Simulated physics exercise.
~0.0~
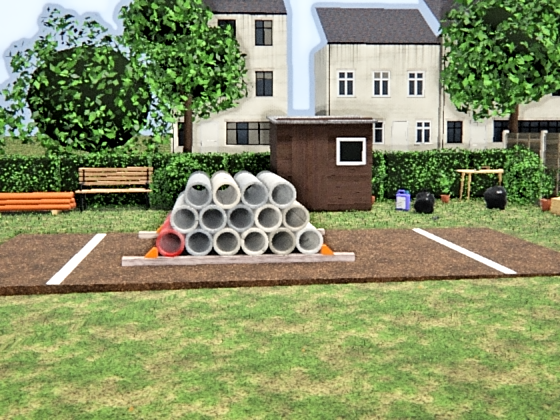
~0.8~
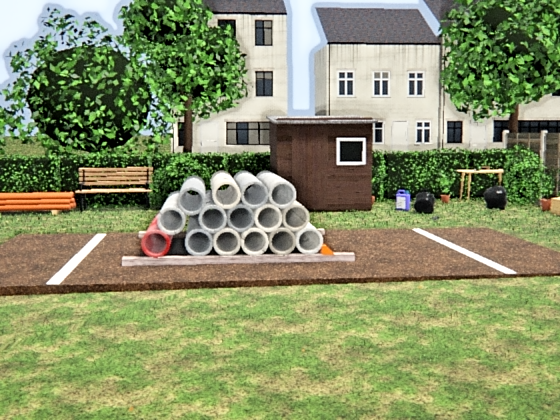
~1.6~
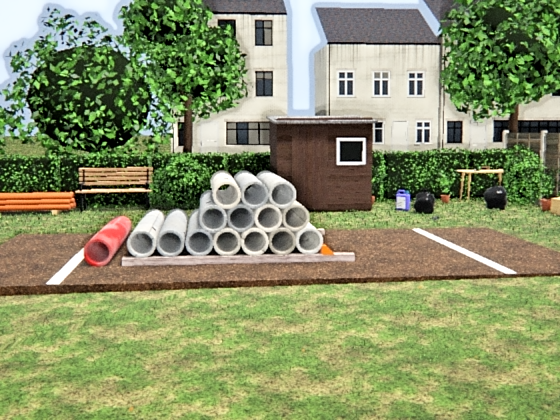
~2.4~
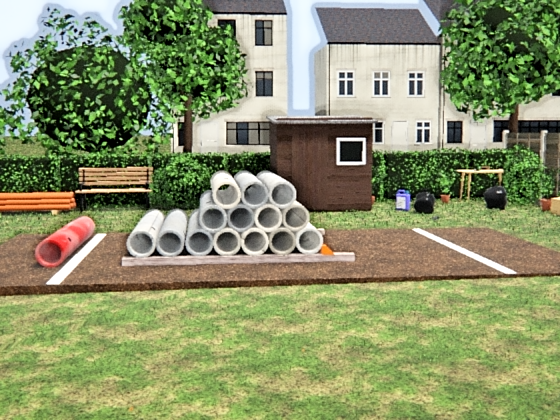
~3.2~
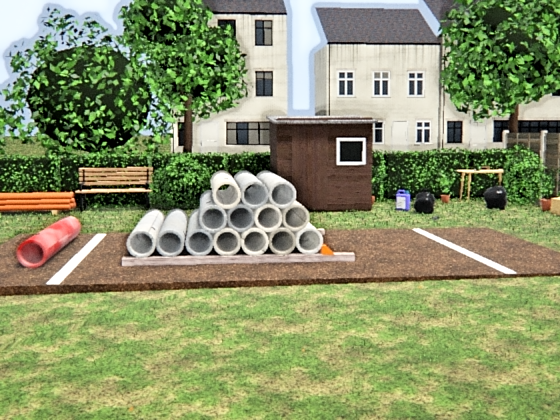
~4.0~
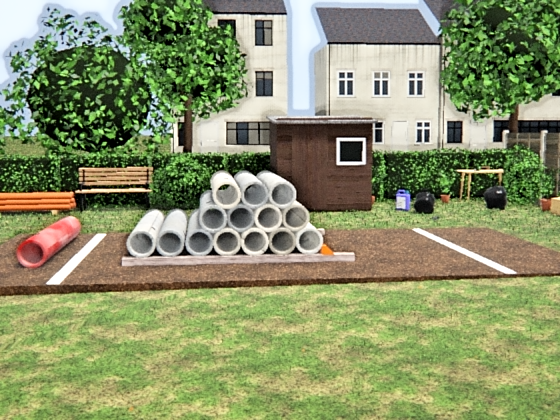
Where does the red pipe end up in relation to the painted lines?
It ends up beyond the white line on the left, lying still on the soil after rolling across it.
